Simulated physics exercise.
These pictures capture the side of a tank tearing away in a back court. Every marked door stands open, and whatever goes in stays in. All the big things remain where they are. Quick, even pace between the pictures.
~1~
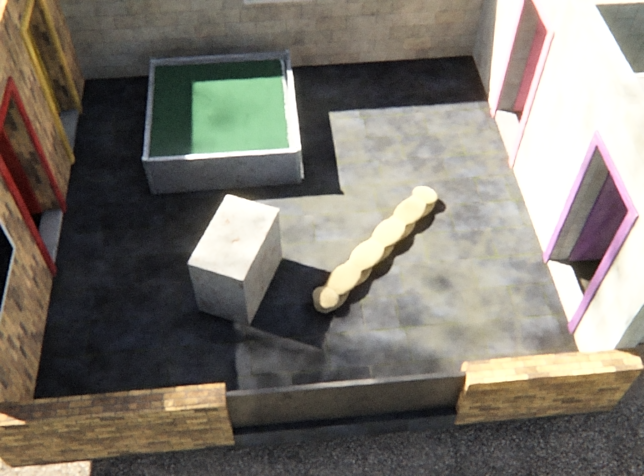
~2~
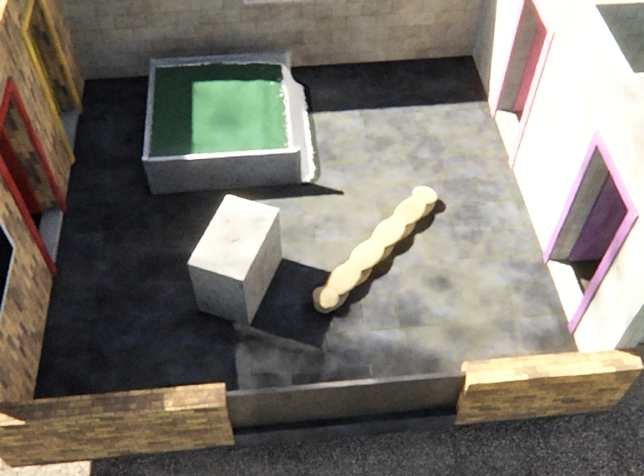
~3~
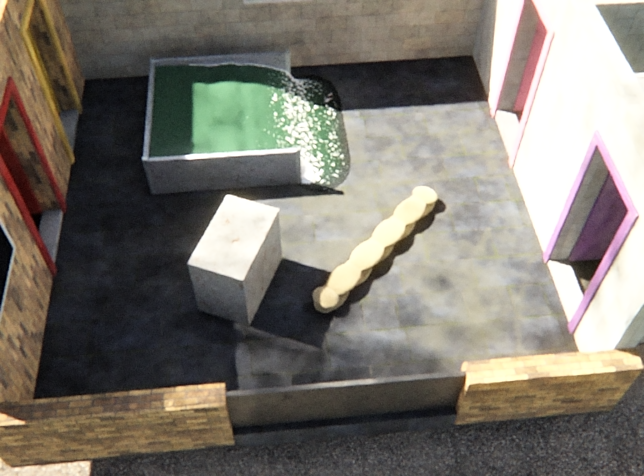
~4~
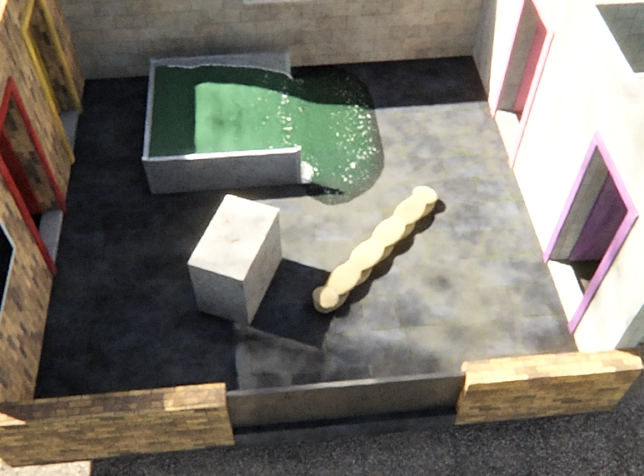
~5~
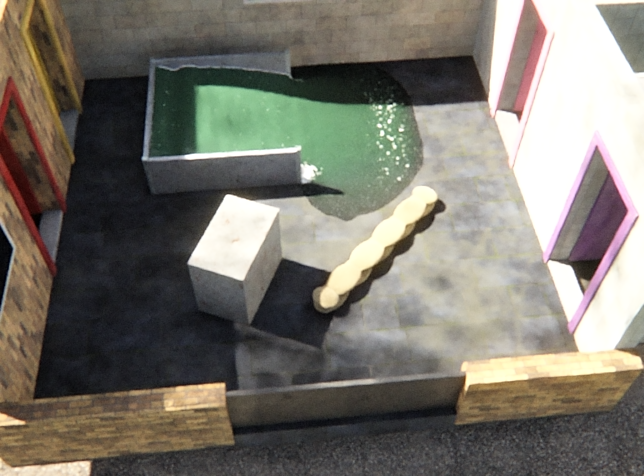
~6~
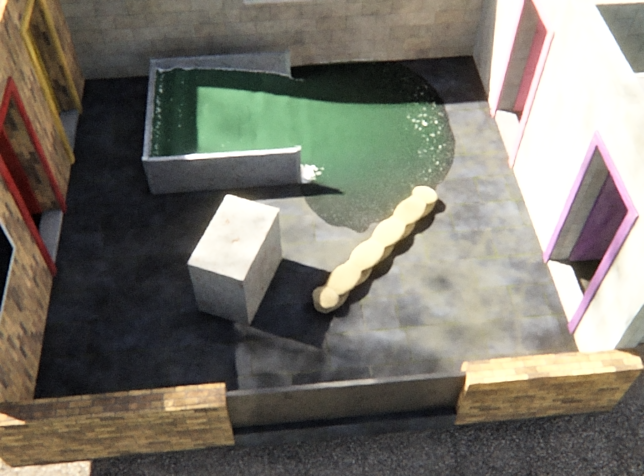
Green liquid bursts through the right side of a tank and spreads across the dark courtyard floor.
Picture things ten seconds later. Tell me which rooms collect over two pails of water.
Here it is: The room behind the purple door stays at two pails or less, the room behind the red door stays at two pails or less, the room behind the yellow door stays at two pails or less, the room behind the pink door collects over two pails.
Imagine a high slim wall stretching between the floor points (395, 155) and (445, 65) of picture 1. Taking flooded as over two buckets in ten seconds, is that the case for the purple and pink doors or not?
The purple door remains below, while the pink door remains below.
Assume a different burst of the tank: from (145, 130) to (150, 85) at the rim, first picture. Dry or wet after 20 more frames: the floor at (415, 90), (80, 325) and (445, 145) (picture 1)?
Point by point: Untouched, swamped and untouched.
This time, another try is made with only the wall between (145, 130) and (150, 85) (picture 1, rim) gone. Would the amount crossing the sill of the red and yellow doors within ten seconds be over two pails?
The red door ends up below and the yellow door ends up above.
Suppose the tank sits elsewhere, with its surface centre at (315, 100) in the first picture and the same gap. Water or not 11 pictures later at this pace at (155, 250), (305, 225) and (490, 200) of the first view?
Well, in the order you listed them, they'd be unreached, unreached and reached by the flood.
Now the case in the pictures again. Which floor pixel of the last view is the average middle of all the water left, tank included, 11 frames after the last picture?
I'd say near (343, 129).
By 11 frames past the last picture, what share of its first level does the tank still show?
That would be roughly 34 per cent.
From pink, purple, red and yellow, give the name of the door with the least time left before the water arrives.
The answer here is the door marked pink.
A moment on, water covers 30 % of the floor; the purple door not reached, the red door not reached, the yellow door not reached, the pink door under two buckets in.
Next, water covers 35 % of the floor; the purple door wet at the sill, nothing in, the red door not reached, the yellow door not reached, the pink door over two buckets in.
Then, water covers 45 % of the floor; the purple door wet at the sill, nothing in, the red door not reached, the yellow door not reached, the pink door far over two buckets in.
Later, water covers 70 % of the floor; the purple door wet at the sill, nothing in, the red door not reached, the yellow door not reached, the pink door far over two buckets in.
In the end, water covers 95 % of the floor; the purple door under two buckets in, the red door wet at the sill, nothing in, the yellow door wet at the sill, nothing in, the pink door far over two buckets in.
